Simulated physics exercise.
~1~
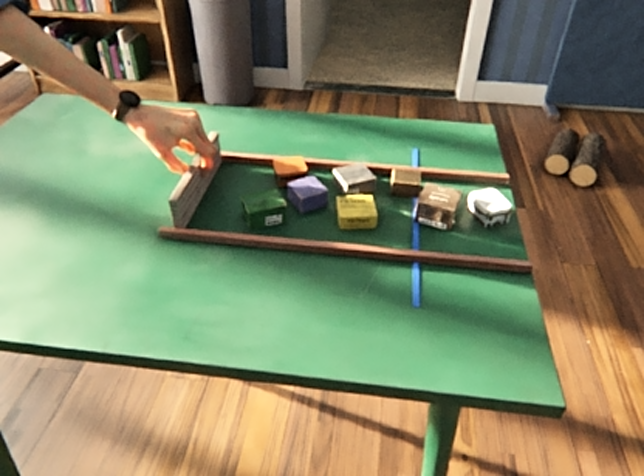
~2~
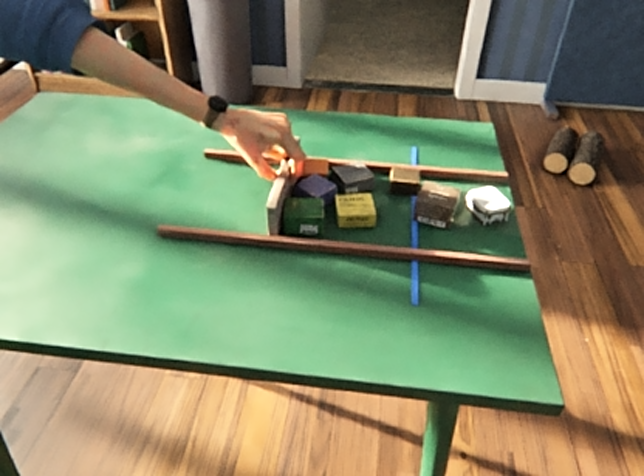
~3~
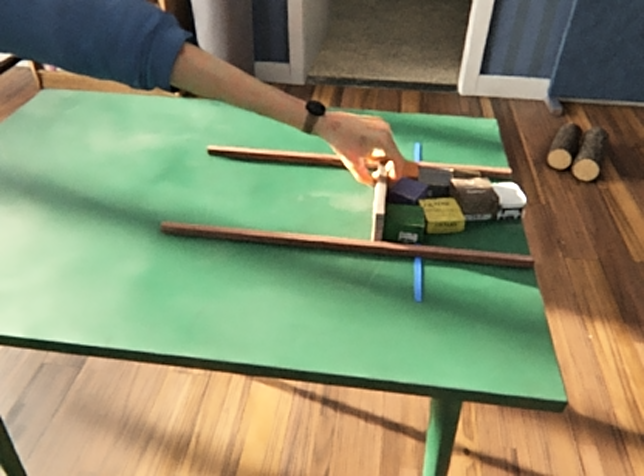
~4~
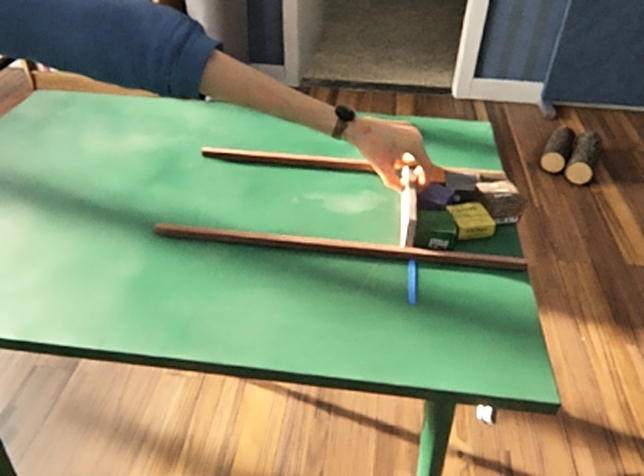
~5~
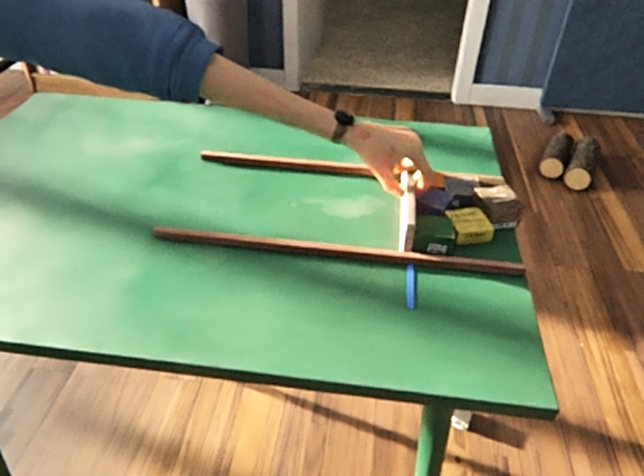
A hand slides a board rightward, bunching small blocks until a white one falls off.
